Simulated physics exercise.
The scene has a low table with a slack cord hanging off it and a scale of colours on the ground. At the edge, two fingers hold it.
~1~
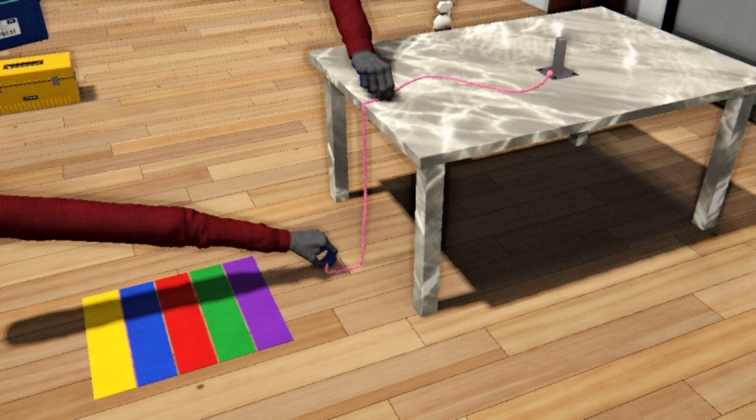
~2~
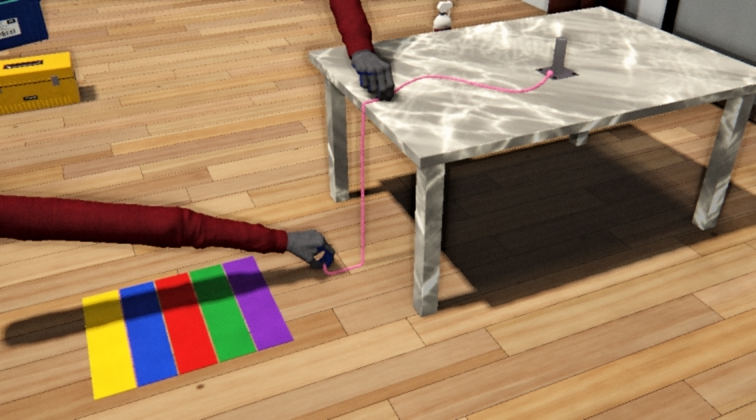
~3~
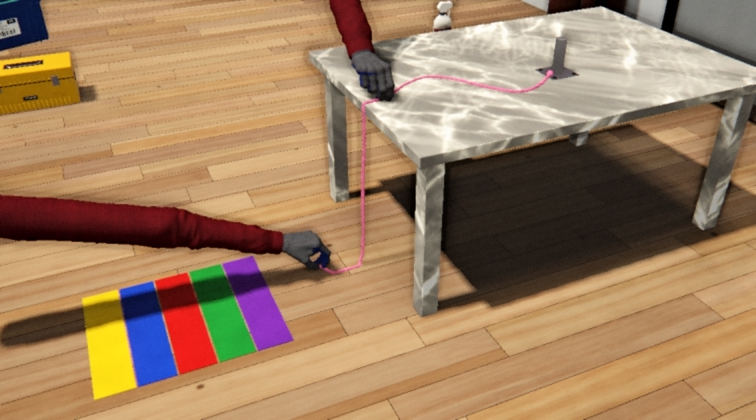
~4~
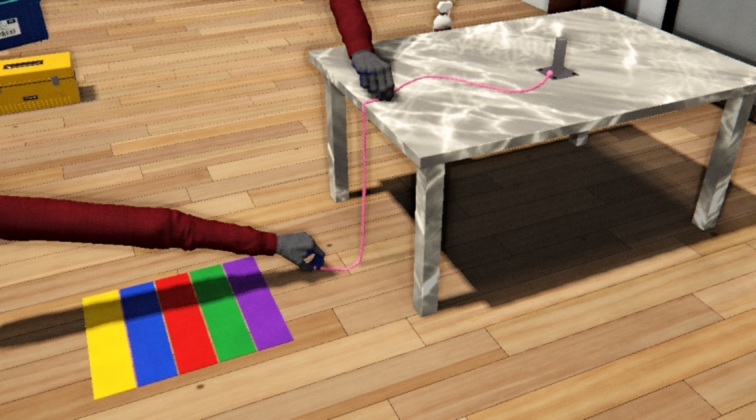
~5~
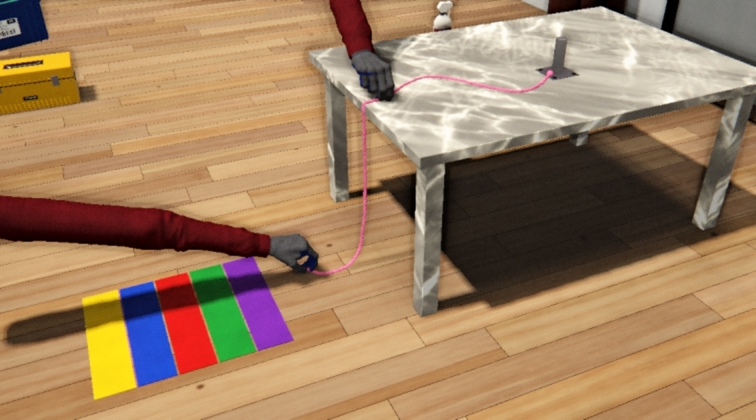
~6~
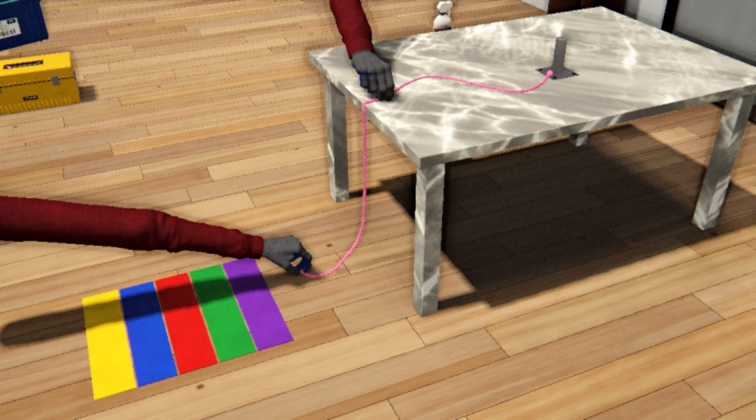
In this clip, one gloved hand rests at the edge of a pale table over a pink cord, while another near the floor draws the cord's hanging end slightly left, toward a mat of coloured stripes, bending its lower part.
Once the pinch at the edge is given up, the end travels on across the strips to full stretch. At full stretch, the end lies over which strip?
Over the blue strip.
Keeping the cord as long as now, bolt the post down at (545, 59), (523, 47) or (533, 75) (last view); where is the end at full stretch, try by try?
In order, the pixels are (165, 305), (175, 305) and (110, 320).
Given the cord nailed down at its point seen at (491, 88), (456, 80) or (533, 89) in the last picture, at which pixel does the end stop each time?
(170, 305), (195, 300) and (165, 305).
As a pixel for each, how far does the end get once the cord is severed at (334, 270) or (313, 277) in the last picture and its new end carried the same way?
First try: Near (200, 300). Second try: Near (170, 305).
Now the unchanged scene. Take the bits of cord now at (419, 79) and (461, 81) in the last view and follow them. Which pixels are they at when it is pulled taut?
First one close to (394, 97), second close to (438, 91).
A little later, end near (214, 294); over green.
Next, end near (171, 306); over red.
When it is tight, end near (146, 312); over blue. It halts on the blue strip.
